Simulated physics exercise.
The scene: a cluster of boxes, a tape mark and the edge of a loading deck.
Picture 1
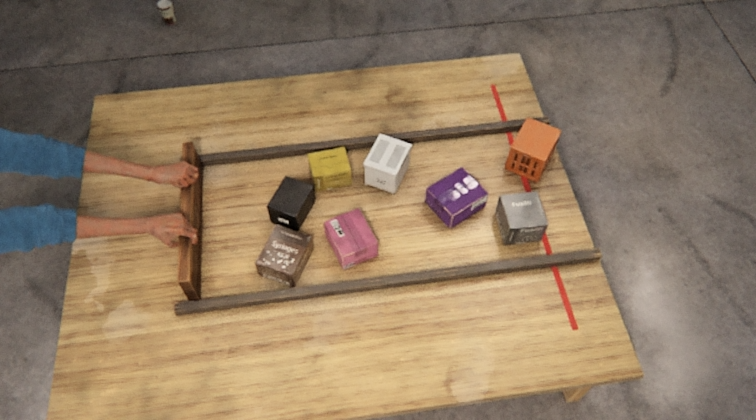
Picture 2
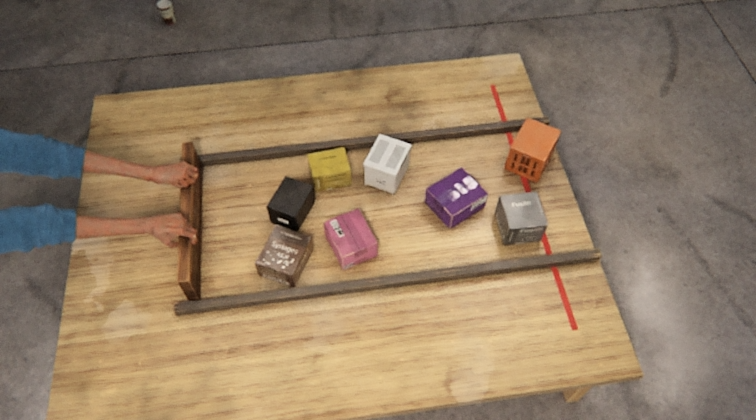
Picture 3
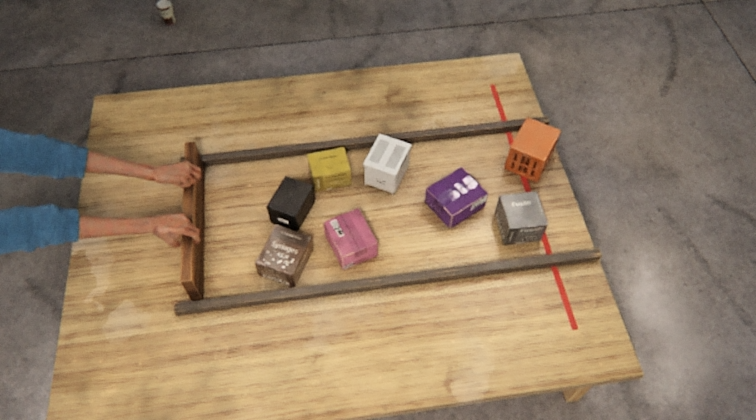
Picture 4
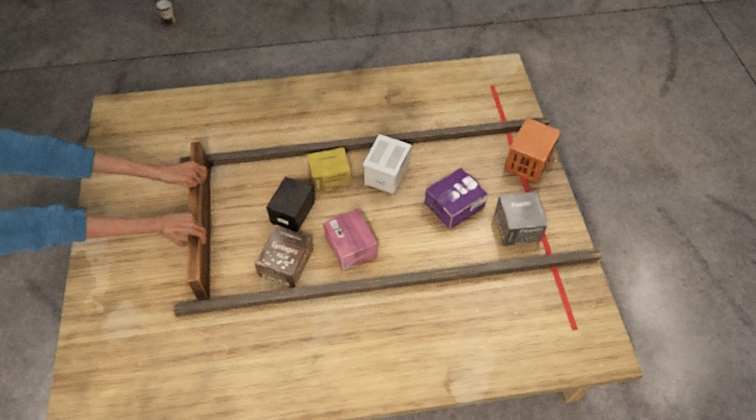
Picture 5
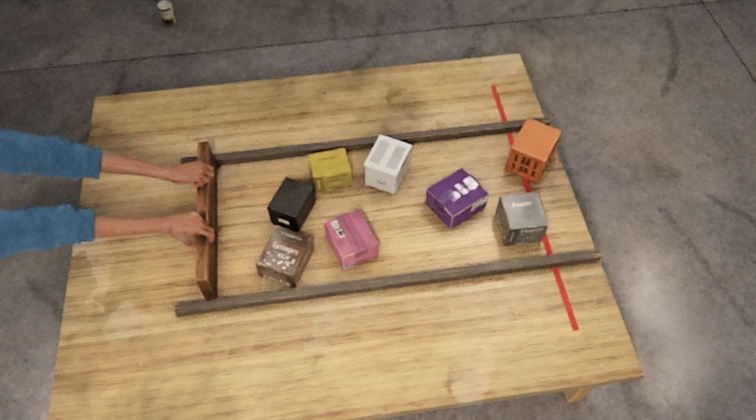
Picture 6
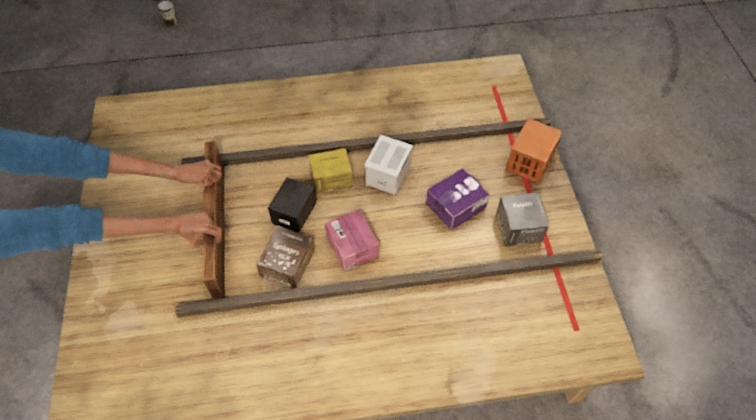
On a wooden tabletop, two hands sliding a wooden plank slightly right between rails toward scattered colourful boxes, which stay nearly still.
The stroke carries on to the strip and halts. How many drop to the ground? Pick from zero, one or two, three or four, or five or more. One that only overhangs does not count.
Here the number that fall off is five or more.
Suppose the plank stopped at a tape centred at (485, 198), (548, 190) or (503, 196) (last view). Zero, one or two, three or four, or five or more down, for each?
In that order: 1 or 2; five or over; three to four.
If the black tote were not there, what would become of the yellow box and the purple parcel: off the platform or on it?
The yellow box survives; the purple parcel tumbles off.
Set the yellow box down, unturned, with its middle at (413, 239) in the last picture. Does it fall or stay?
It falls.
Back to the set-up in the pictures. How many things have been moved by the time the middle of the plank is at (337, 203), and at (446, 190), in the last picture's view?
5 and 8.
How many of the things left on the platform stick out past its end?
Overhanging: 0.
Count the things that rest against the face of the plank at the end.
The number is 3.
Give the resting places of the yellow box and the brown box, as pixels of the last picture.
The yellow box stops around (537, 146); the brown box around (564, 223).
Soon after, none off yet; orange crate at rest near (534, 151); grey box at rest near (522, 219); purple parcel at rest near (457, 199).
Then, none off yet; orange crate at rest near (534, 151); grey box moved a little near (534, 221); purple parcel moved about its own width near (505, 182).
At rest, the number that fall off is five or more; fallen, pink parcel, white tote, purple parcel, grey box and orange crate.
